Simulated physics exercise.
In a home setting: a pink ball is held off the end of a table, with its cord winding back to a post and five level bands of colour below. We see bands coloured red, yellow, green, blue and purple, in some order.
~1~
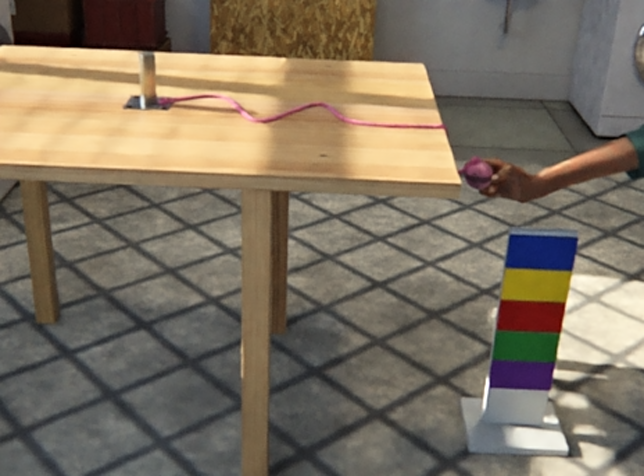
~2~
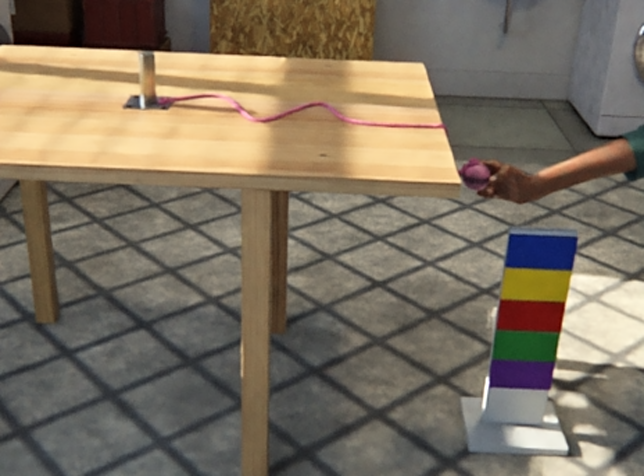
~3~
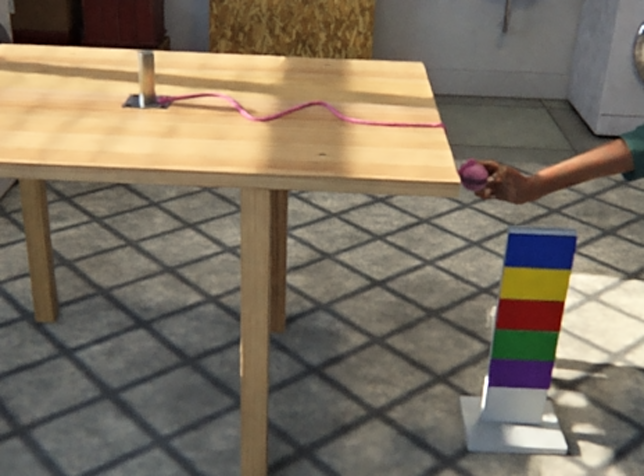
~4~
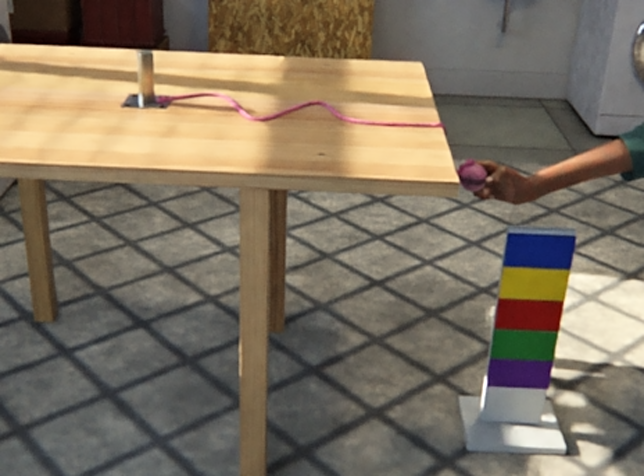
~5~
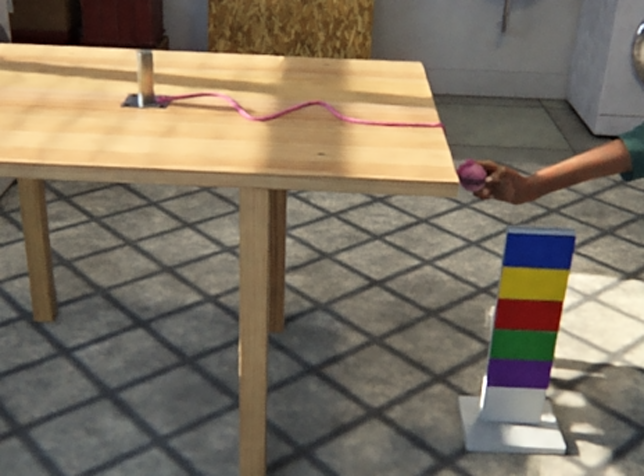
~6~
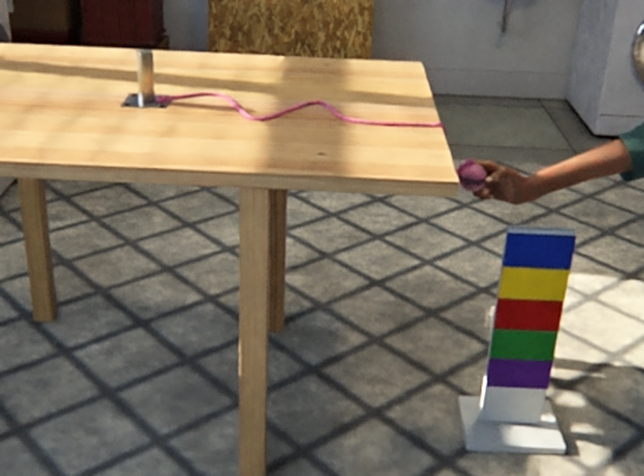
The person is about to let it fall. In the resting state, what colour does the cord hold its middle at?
Its middle is held at red.
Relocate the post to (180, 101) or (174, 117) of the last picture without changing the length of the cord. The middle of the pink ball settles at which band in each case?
First try: Green; second try: Green.
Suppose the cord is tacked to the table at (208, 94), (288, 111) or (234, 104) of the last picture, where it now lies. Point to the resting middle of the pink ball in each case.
Roughly (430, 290), (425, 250) and (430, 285).
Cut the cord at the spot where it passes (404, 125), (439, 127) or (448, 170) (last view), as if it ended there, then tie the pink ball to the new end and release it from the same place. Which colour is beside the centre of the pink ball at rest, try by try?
First try: None, it hangs higher; second try: Blue; third try: Yellow.
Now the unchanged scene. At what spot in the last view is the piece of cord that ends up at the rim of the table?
About (338, 115).
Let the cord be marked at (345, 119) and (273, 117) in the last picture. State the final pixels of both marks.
Around (440, 139); the other one around (332, 112).
Soon after, ball near (388, 296); level with red.
After that, ball near (443, 302); level with red.
In the end, ball near (427, 304); level with red. At red.
